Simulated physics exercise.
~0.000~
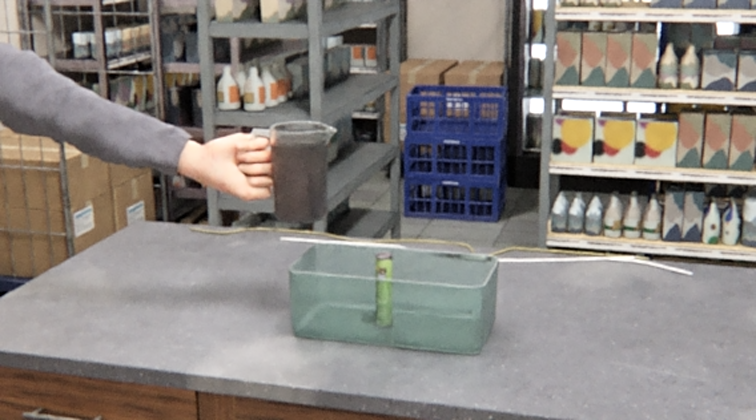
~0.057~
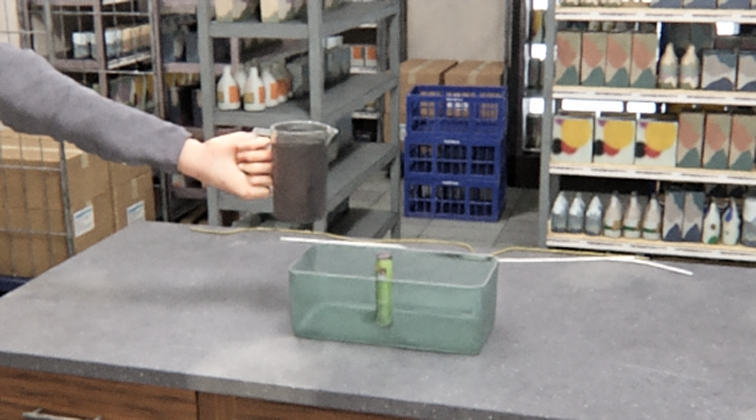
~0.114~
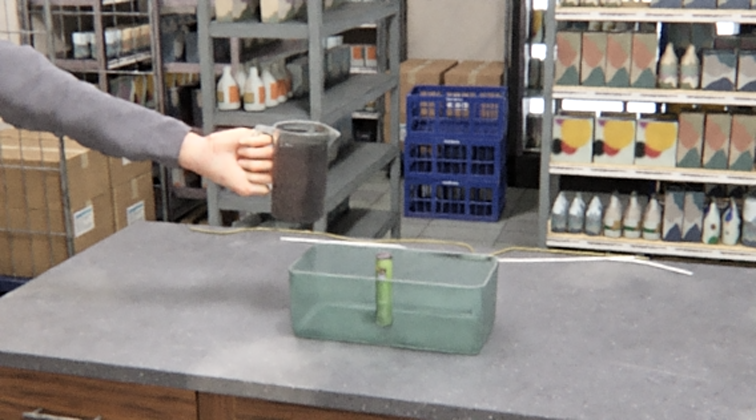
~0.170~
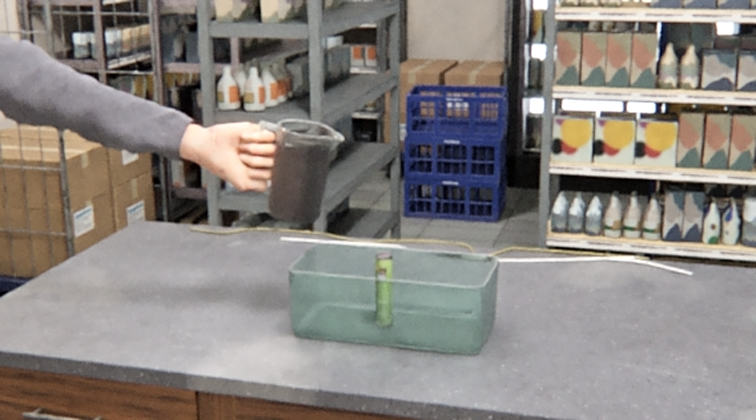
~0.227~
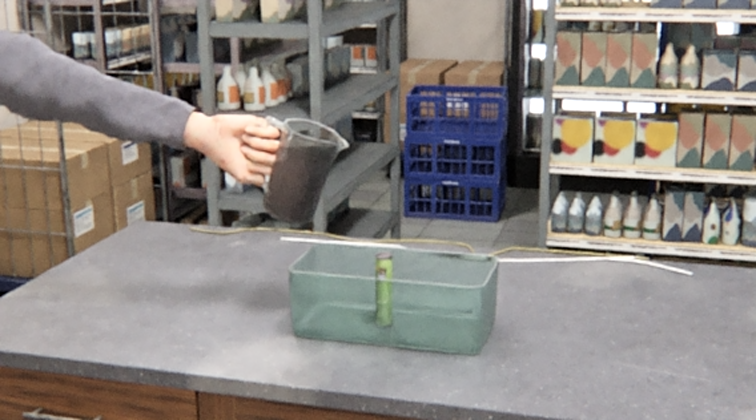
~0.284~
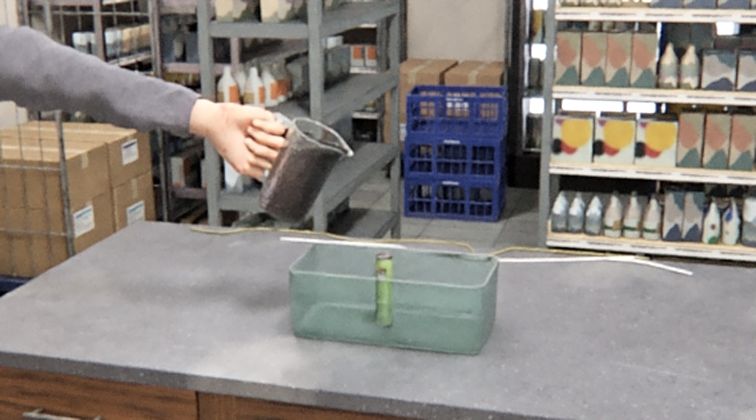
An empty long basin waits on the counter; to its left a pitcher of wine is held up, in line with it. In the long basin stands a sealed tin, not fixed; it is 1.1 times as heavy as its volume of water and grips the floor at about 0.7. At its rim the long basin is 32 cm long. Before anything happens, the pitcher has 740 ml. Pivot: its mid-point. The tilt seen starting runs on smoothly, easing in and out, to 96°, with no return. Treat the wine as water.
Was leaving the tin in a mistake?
Yes. It's going to be knocked down.
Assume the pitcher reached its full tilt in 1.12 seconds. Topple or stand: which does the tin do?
The tin would overturn.
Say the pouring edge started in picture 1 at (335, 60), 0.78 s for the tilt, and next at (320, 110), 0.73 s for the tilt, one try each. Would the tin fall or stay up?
First it stays up; then it goes over.
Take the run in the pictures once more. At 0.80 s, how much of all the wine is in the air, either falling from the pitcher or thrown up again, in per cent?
Roughly 20 per cent.
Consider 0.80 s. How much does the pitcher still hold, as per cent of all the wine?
40 per cent or thereabouts.
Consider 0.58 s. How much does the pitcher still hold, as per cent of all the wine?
Near 78 in a hundred.
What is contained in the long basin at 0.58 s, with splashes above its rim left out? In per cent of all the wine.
About 5 per cent.
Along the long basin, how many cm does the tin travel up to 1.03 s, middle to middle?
It has moved some 0 cm.
Then, 0.58 s in, the tilt is 82° and 78 per cent is still to pour; the tin stands where it began.
Then, 0.80 s in, the tilt is 96° and 41 per cent is still to pour; the tin stands where it began.
Then, 1.03 s in, the tilt is 96° and 14 per cent is still to pour; the tin stands where it began.
Then, 1.28 s in, the tilt is 96° and 5 per cent is still to pour; the tin leans 13°.
Finally, the tin lies on its side.
